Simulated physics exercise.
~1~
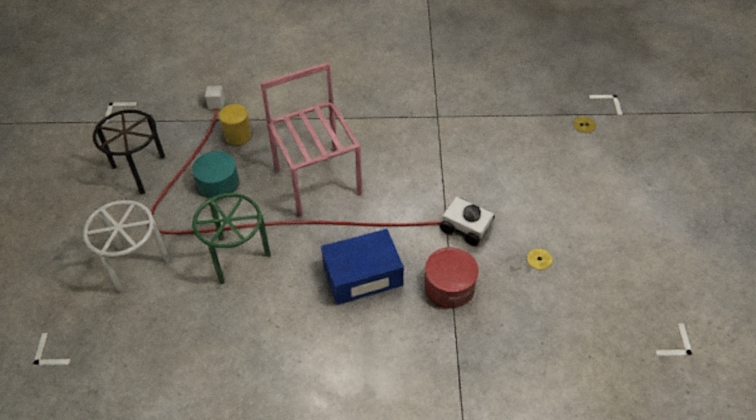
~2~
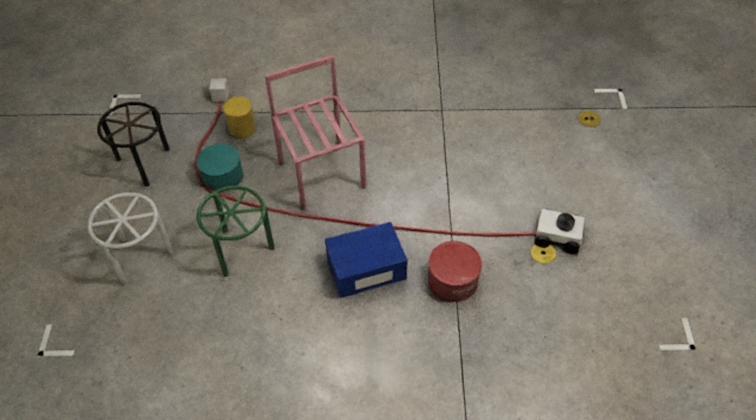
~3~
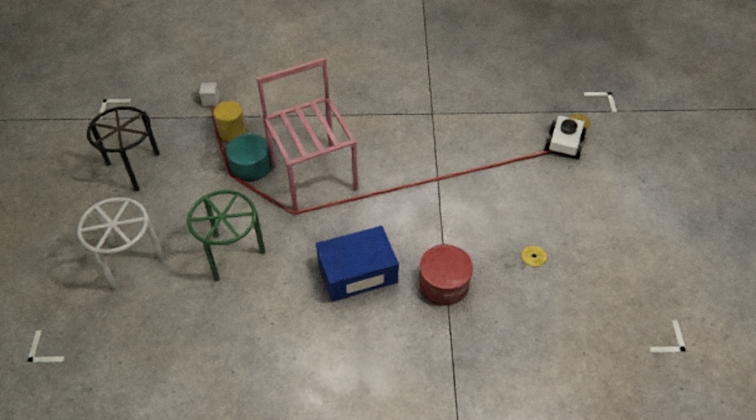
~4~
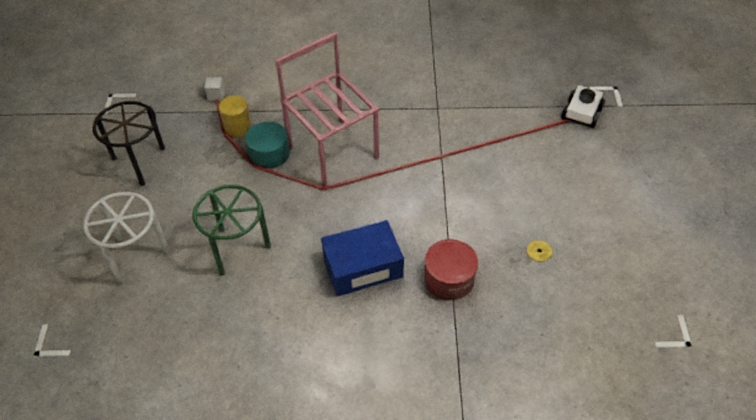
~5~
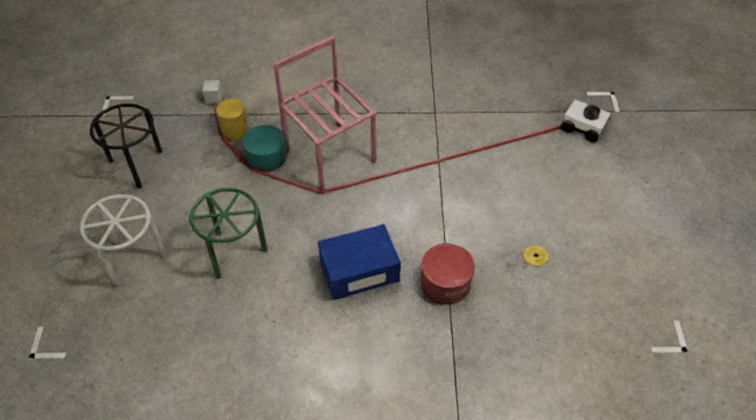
Small white cart trailing a red lead rolls right, then upward, the line dragging a teal tub and pink chair before everything stops.
